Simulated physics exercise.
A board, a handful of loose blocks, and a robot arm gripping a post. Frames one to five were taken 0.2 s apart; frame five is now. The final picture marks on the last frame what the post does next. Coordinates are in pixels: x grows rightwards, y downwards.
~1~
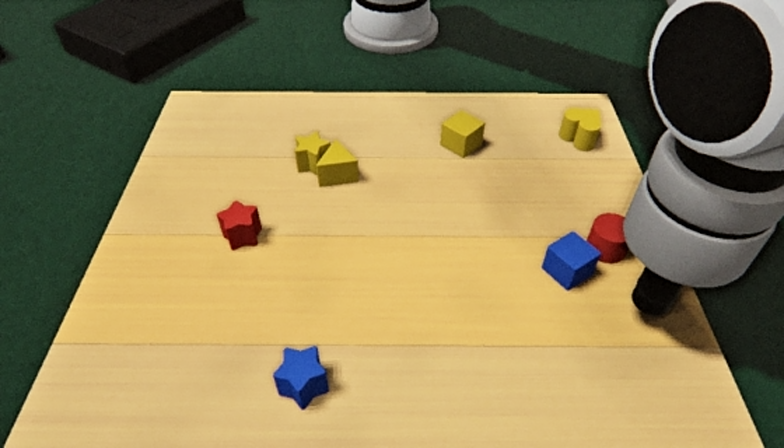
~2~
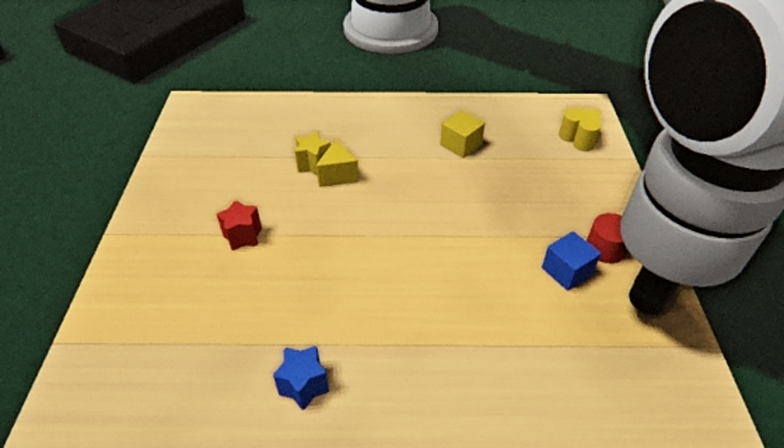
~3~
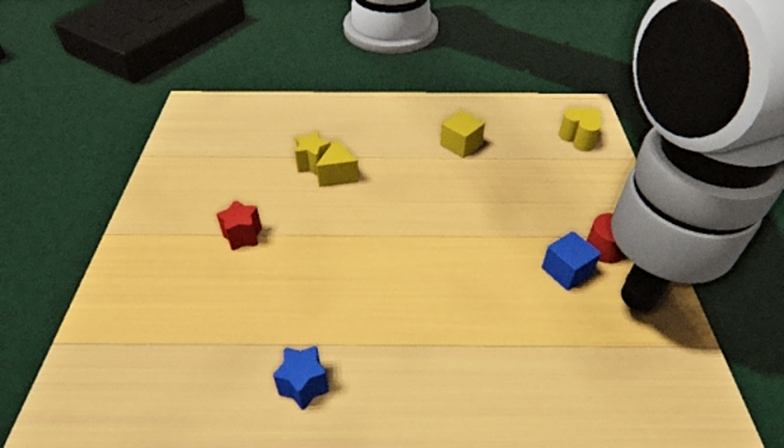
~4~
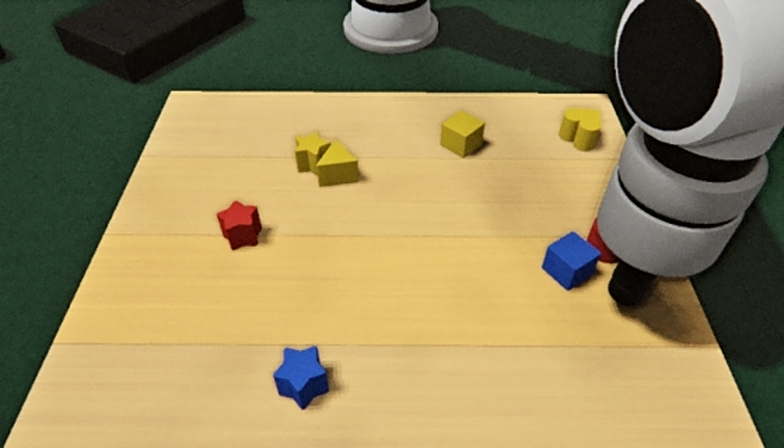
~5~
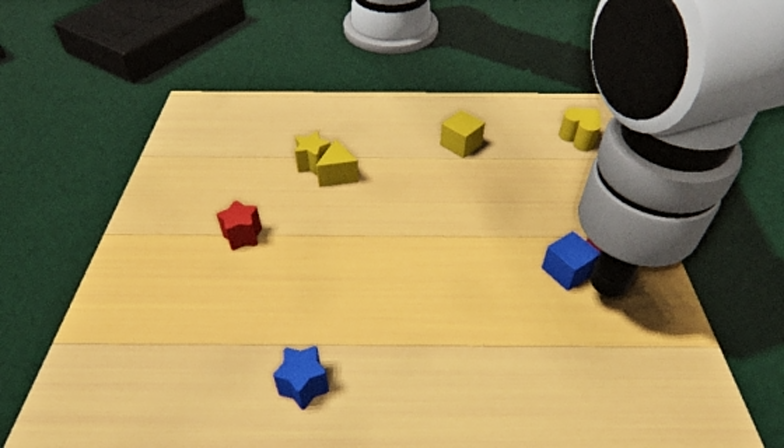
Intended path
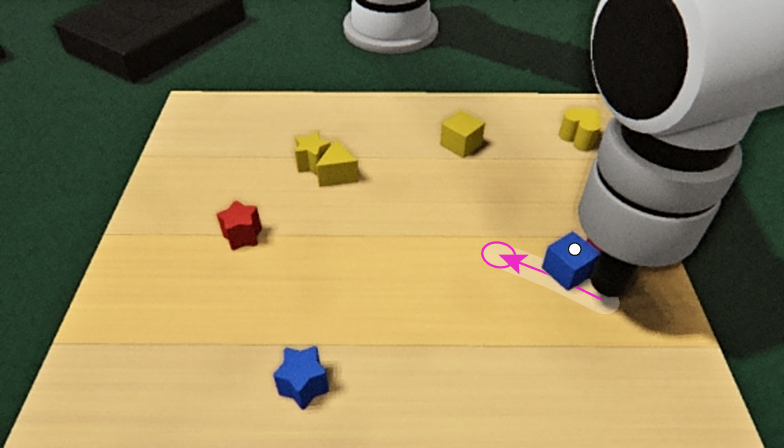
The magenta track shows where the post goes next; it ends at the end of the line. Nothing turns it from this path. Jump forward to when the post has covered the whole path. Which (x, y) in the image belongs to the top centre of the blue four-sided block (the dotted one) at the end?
At (534, 217).
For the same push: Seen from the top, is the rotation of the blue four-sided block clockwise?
The answer is yes.
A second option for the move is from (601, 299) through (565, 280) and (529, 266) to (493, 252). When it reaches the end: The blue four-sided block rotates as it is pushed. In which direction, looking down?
Twists clockwise.
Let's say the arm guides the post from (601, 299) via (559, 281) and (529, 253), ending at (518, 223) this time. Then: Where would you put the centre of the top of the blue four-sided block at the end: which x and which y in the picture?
I'd say the blue four-sided block ends with its top centre at (527, 179).
Drawn move, from (601, 299) over (549, 274) to (499, 255); the dot is on the blue four-sided block.
On the path given first. One third of the way, post at (572, 267); blue four-sided block at (554, 235), turned 20° clockwise.
Two thirds of the way, post at (536, 252); blue four-sided block at (536, 219), turned 50° clockwise.
At the end, post at (502, 239); blue four-sided block at (534, 217), turned 60° clockwise; red circle still.
